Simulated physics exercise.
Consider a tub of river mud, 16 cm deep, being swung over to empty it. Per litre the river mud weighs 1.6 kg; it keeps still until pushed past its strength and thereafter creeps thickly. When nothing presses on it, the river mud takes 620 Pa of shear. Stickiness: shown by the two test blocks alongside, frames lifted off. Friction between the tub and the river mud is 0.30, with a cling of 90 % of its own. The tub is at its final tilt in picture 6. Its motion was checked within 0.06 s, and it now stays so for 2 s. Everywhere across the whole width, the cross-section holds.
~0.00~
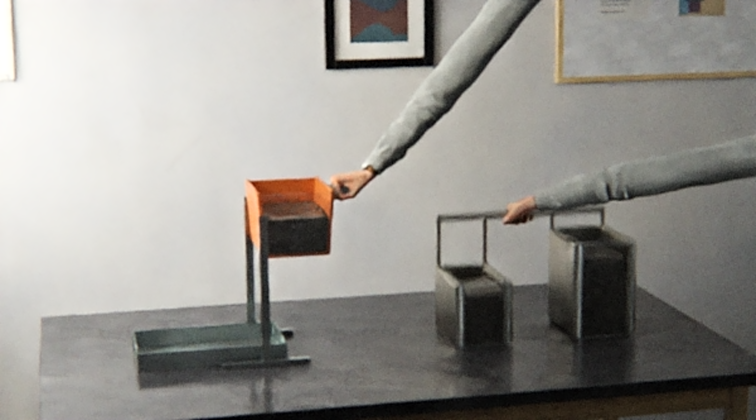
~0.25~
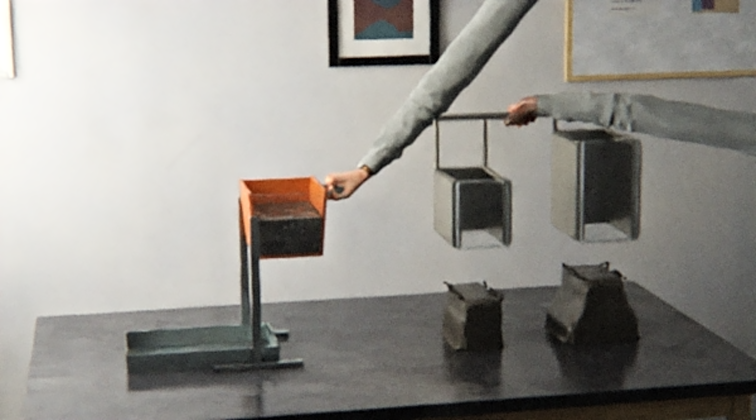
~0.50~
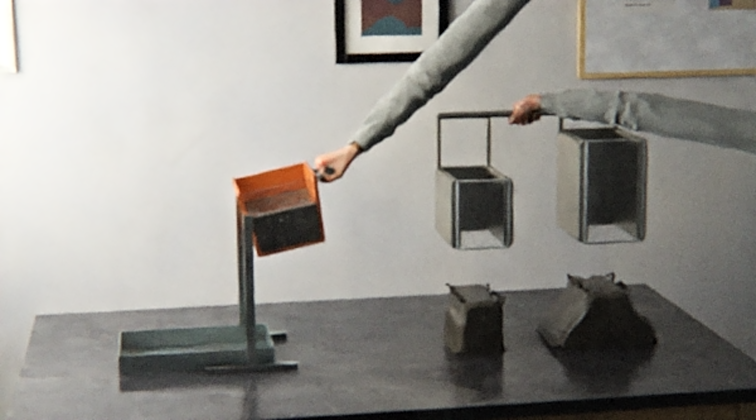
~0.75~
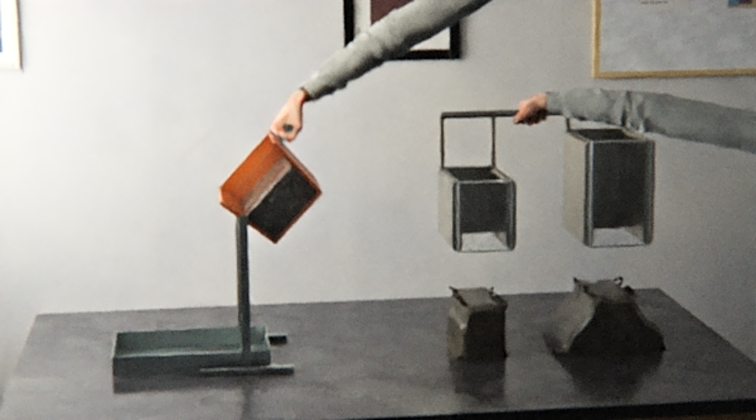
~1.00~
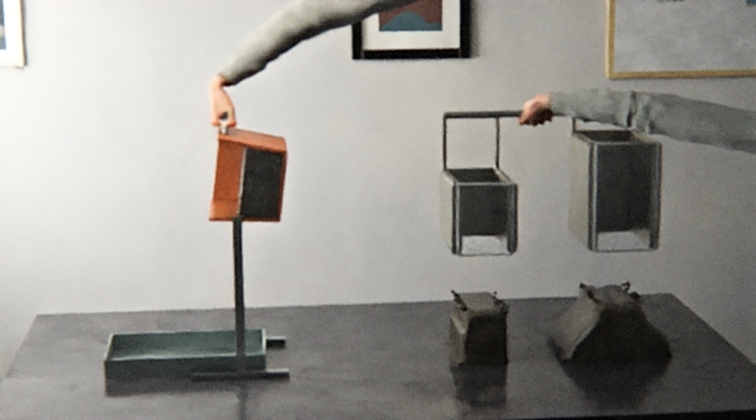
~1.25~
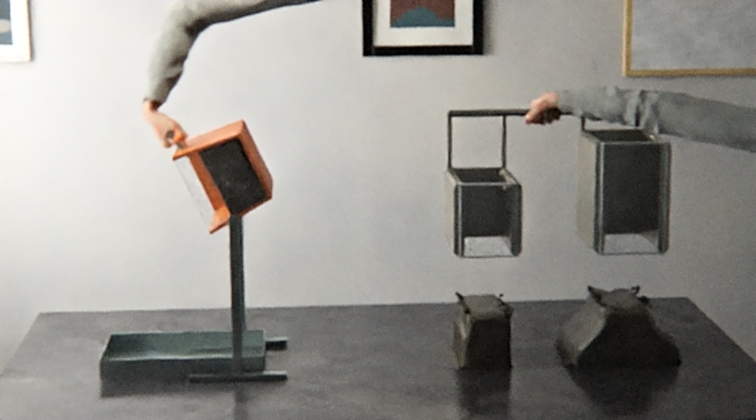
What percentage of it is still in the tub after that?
About 0 %.
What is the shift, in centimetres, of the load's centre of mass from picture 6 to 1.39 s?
Shift: Roughly 6 cm.
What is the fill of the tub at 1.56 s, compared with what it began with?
Some 25 per cent.
After 1.39 s, the tub is at 114 degrees and holds 97 %.
After 1.56 s, the tub is at 114 degrees and holds 26 %.
After 1.73 s, the tub is at 114 degrees and holds 0 %.
After 1.90 s, the tub is at 114 degrees and holds 0 %.
After 3.25 s, the tub is at 114 degrees and holds 0 %.
